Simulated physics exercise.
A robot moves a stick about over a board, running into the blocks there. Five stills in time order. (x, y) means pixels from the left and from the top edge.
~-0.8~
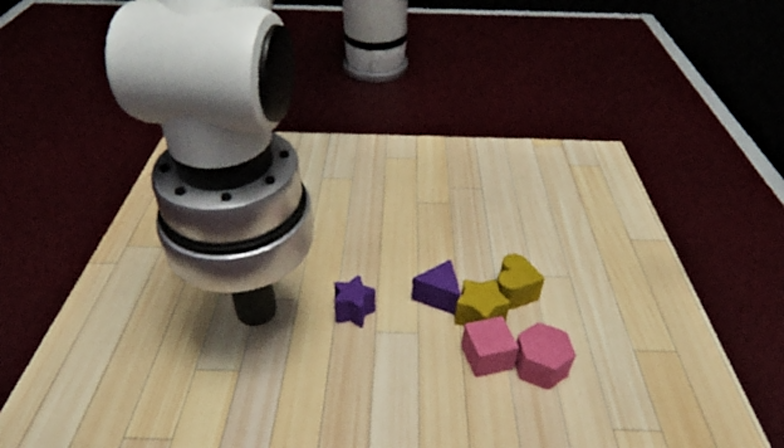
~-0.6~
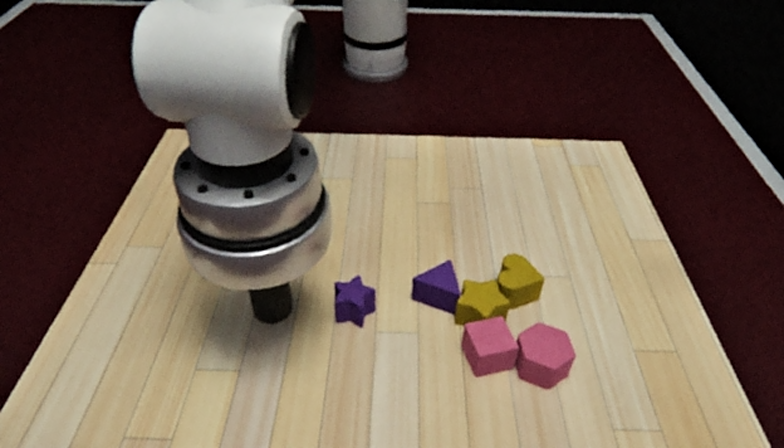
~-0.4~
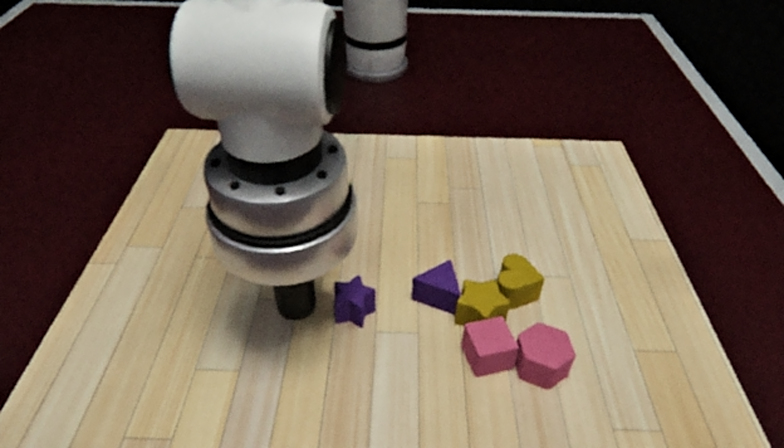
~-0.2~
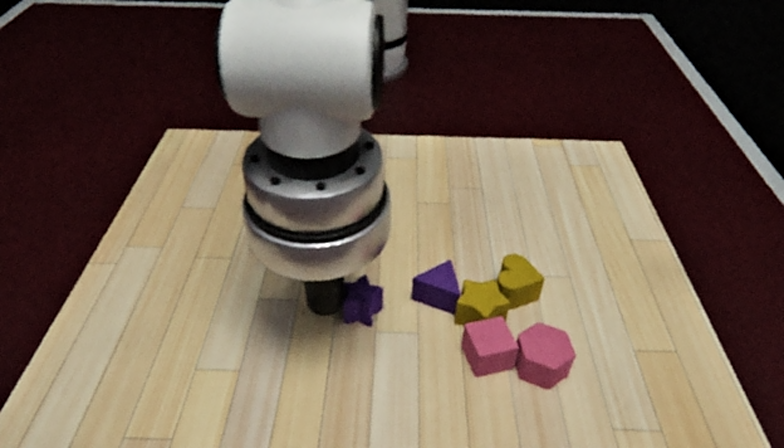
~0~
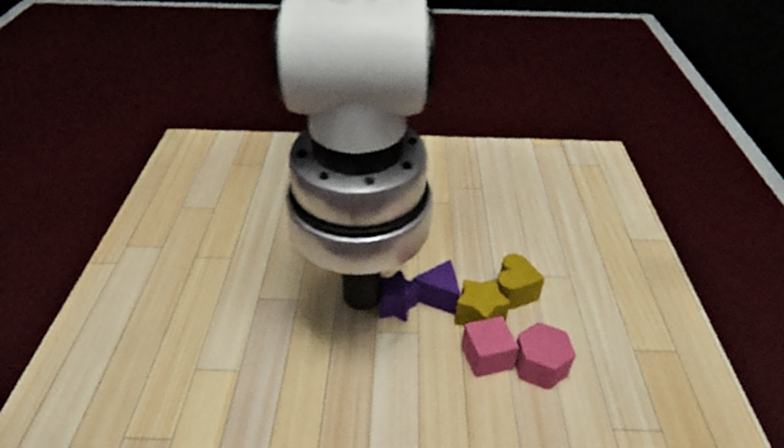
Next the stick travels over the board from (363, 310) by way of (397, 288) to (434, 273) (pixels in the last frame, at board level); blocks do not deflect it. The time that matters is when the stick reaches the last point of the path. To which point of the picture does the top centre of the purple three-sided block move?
Close to (500, 257).
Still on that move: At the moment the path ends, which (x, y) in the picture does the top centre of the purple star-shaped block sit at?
The centre of its top face lies at (468, 259).
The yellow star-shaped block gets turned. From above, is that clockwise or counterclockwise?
Clockwise rotation.
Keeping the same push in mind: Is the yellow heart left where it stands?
I expect not.
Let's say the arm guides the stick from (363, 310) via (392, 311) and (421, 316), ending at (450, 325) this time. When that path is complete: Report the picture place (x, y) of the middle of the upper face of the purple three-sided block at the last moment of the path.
Pixel (469, 262).
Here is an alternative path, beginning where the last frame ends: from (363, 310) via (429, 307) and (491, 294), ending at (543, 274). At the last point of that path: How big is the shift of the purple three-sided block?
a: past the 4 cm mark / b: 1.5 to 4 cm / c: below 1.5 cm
I'll go with a - past the 4 cm mark.
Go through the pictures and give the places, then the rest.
In the first frame, tip of the stick at (257, 312), middles of tops, purple star-shaped block at (353, 290), purple three-sided block at (441, 276), yellow star-shaped block at (483, 295), yellow heart at (519, 271).
In the second frame, stick at (274, 310), nothing pushed.
In the third frame, stick at (297, 307), nothing pushed.
In the fourth frame, stick at (326, 303), purple star-shaped block at (361, 290).
In the fifth frame, stick at (362, 297), purple star-shaped block at (397, 285), purple three-sided block at (441, 276), yellow star-shaped block at (483, 295), yellow heart at (519, 271).
The first path, step by step. Halfway along, stick at (399, 275); purple star-shaped block at (432, 269), turned 15° clockwise; purple three-sided block at (467, 265), turned 50° clockwise; yellow star-shaped block at (488, 296); yellow heart at (522, 271).
At the end, stick at (435, 260); purple star-shaped block at (468, 259), turned 30° clockwise; purple three-sided block at (500, 257), turned 50° clockwise; yellow star-shaped block at (492, 297), turned 25° clockwise; yellow heart at (533, 271).
